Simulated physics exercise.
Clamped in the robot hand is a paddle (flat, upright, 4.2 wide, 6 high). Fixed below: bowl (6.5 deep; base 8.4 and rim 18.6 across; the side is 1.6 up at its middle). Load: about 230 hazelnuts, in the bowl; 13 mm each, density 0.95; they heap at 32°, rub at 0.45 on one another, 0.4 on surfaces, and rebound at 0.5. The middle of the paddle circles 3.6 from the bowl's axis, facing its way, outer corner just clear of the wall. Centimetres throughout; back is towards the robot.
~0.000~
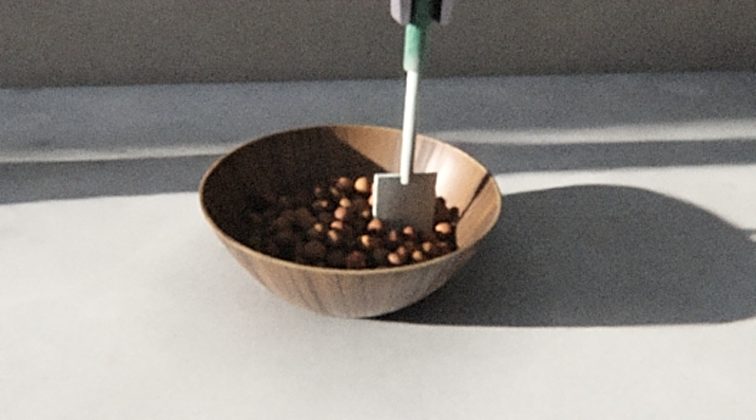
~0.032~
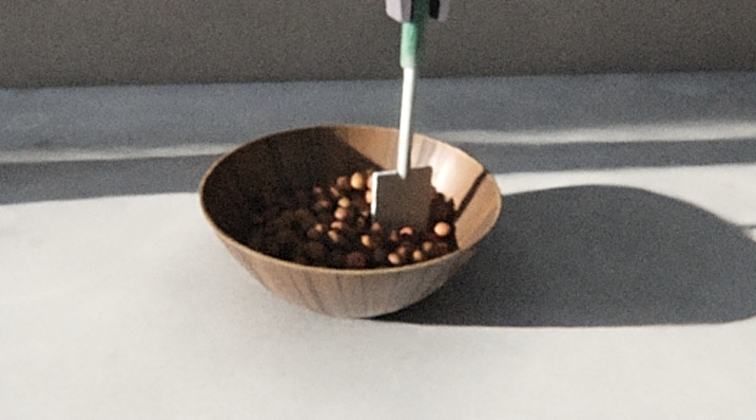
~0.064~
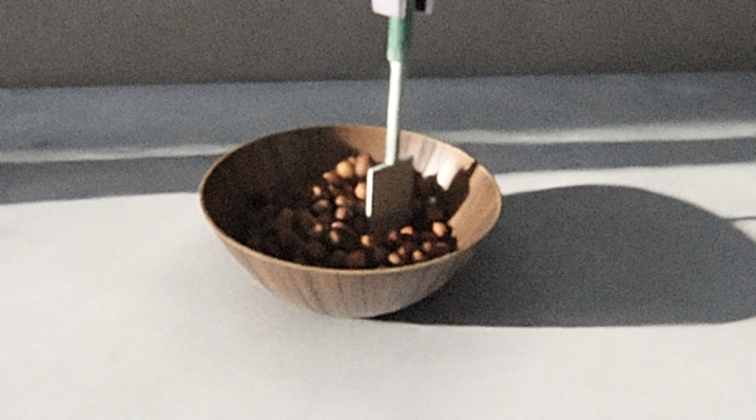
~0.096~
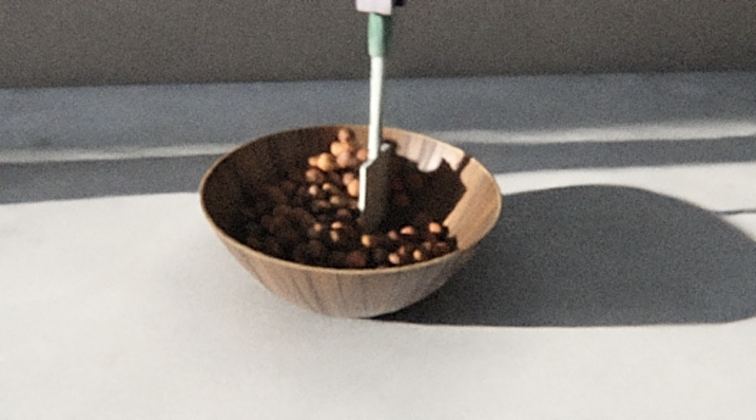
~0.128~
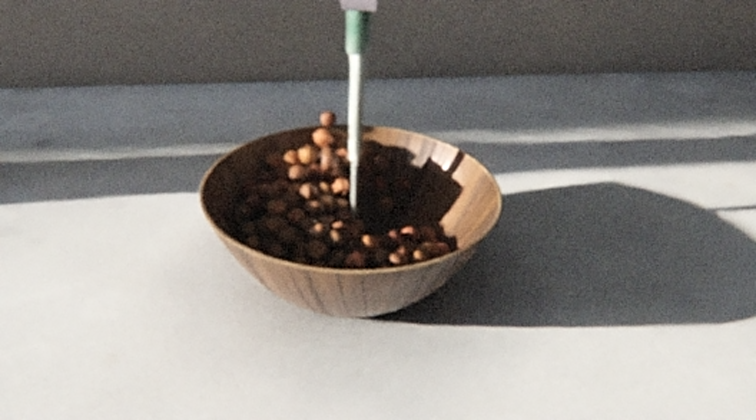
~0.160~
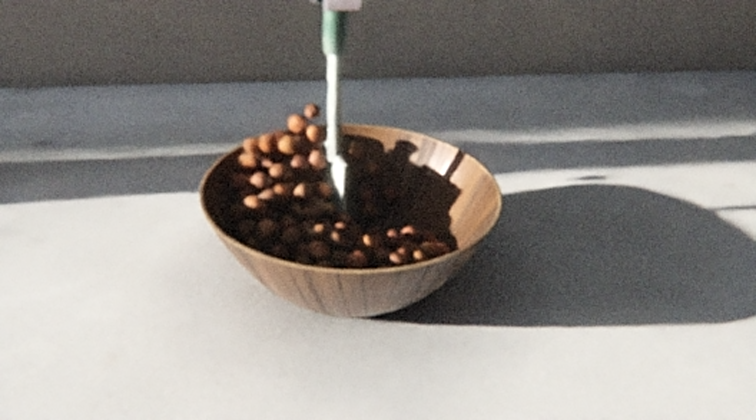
A flat paddle held by a robot gripper sweeps leftward through hazelnuts in a wooden bowl, turning edge-on and piling them up the left side.
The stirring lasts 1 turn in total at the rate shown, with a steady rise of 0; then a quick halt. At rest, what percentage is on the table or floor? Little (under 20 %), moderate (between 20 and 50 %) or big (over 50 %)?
On the table or floor the share is little, under 20 %.
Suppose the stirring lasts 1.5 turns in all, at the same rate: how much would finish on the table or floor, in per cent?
It would be near 15 per cent.
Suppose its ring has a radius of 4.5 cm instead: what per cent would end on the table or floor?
It would be near 15 per cent.
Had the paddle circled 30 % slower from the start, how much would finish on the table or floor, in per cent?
Then about 0 per cent.
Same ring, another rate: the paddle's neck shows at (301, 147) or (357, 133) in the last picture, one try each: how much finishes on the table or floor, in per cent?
Some 30 and 5 per cent.
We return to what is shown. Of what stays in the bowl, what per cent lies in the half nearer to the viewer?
Roughly 40 per cent.
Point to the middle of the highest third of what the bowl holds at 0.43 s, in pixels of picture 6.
Near (429, 234).
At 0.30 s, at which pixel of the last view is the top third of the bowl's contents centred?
Around (280, 233).
By 0.30 s, 199° round, highest piece 11 above the table; 220 in the bowl, 1 on the table or floor, 6 in flight or on the tool.
By 0.43 s, 297° round, highest piece 8 above the table; 202 in the bowl, 14 on the table or floor, 11 in flight or on the tool.
By 0.70 s, 0° round, highest piece 7 above the table; 201 in the bowl, 25 on the table or floor, 1 in flight or on the tool.
By 1.40 s, 0° round, highest piece 6 above the table; 201 in the bowl, 26 on the table or floor.
Final count, 201 in the bowl, 26 on the table or floor. That is 11 % on the table or floor.
